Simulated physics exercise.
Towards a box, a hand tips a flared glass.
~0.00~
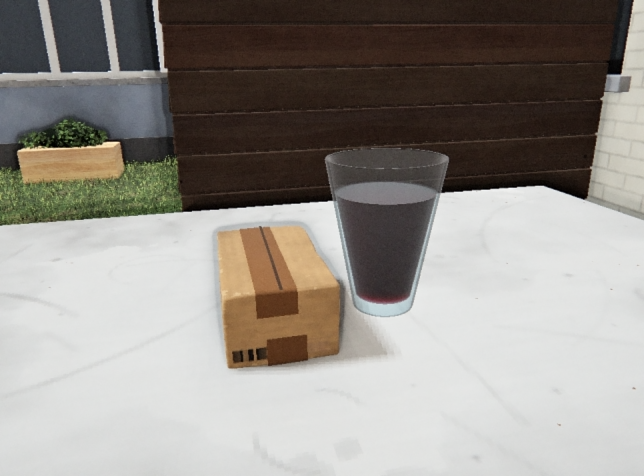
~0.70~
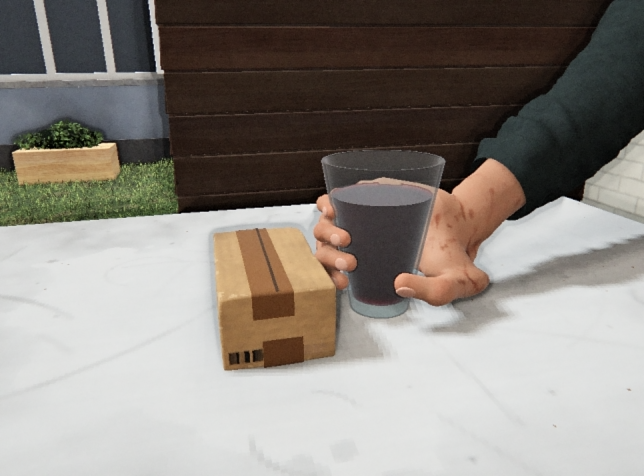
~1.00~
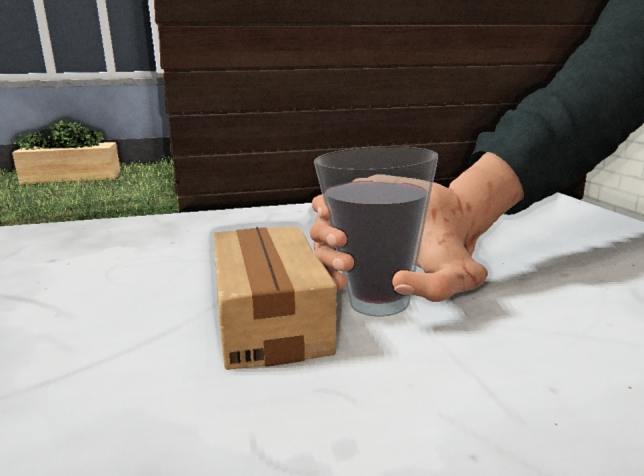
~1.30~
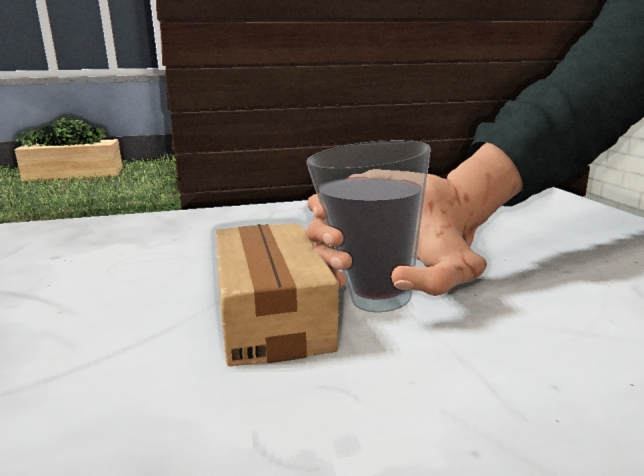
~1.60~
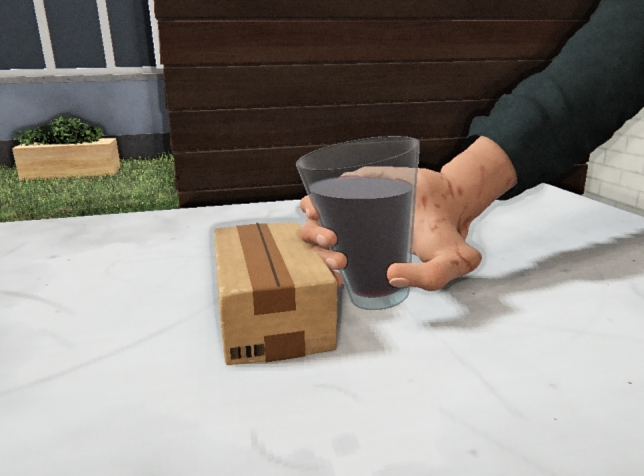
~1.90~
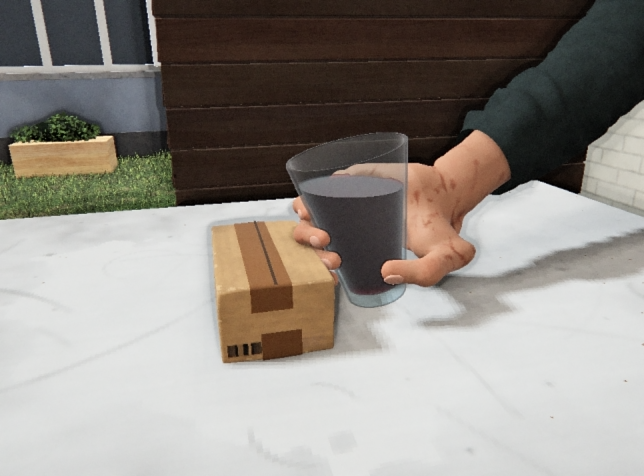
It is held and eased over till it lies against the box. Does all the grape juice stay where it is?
Yes - it's going to stay contained, I reckon.
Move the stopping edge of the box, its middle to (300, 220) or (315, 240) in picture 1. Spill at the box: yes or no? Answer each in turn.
Taking each in turn, it stays put, then it stays put.
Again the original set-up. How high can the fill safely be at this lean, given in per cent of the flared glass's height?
My estimate is roughly 90 percent.
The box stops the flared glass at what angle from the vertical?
About 20 degrees.
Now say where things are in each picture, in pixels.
It stands upright; flared glass (385, 228) about three quarters full, in the first frame.
A hand takes hold; flared glass about three quarters full, surface at (382, 194); box (267, 288), in the second frame.
It is leaning; flared glass (377, 227) about three quarters full, in the third frame.
Tipping on its foot; flared glass about three quarters full, surface at (371, 188); box (270, 284), in the fourth frame.
The top moves towards the box; flared glass (367, 221) about three quarters full, in the fifth frame.
On the way over; flared glass about three quarters full, surface at (354, 185); box (266, 281), in the sixth frame.
After 2.5 s, the flared glass leans by about 15°; all is still inside.
After 3.1 s, the flared glass leans by about 20°; all is still inside.
After 4.5 s, the flared glass leans by about 20°, against the box; all is still inside.
